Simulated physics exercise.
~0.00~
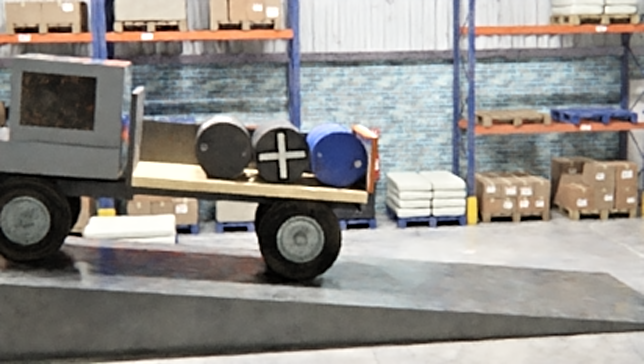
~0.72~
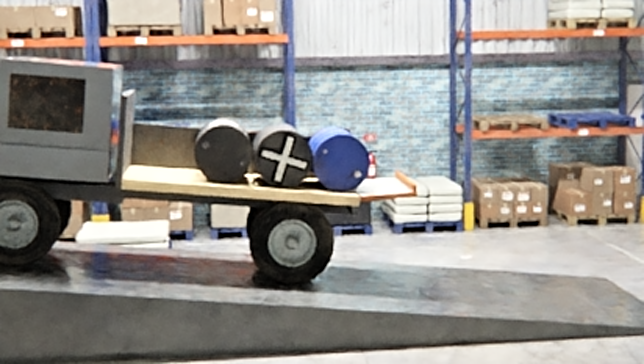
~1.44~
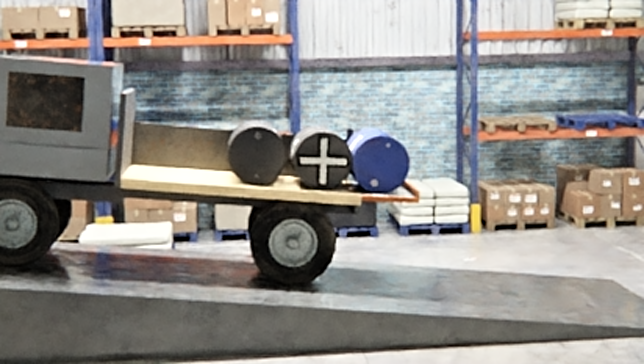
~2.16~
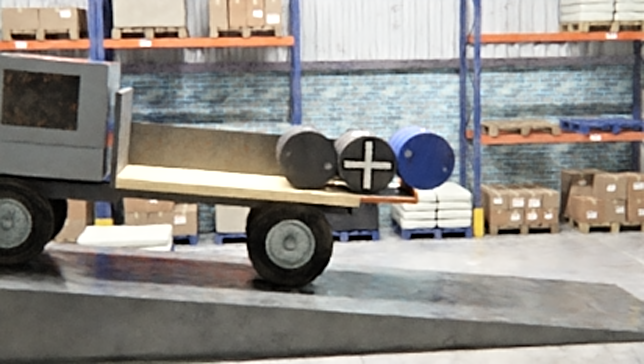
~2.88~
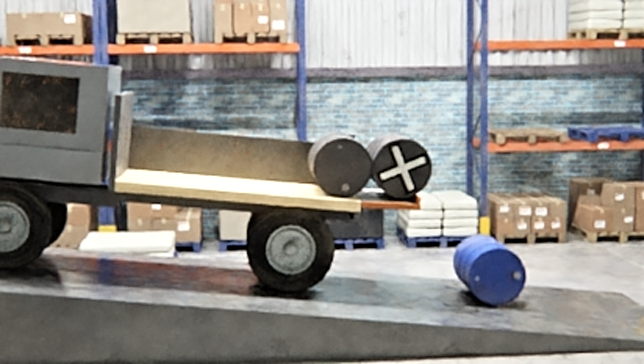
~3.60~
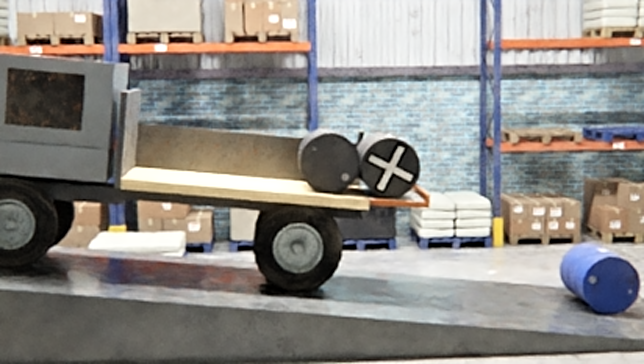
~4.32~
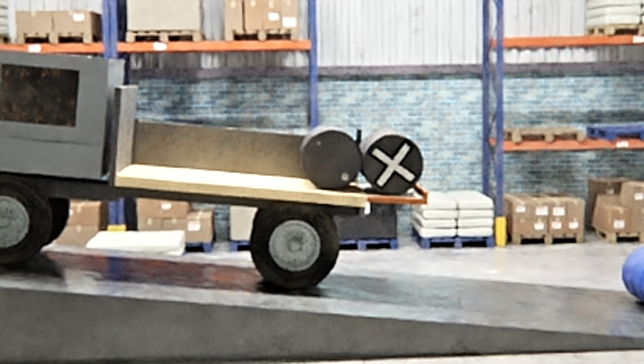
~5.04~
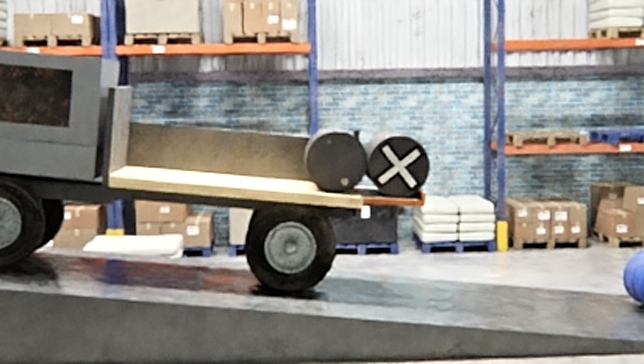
Warehouse ramp, tailgate dropping on a parked pick-up, three drums rolling right, the blue one falling off and two stopping at the edge.
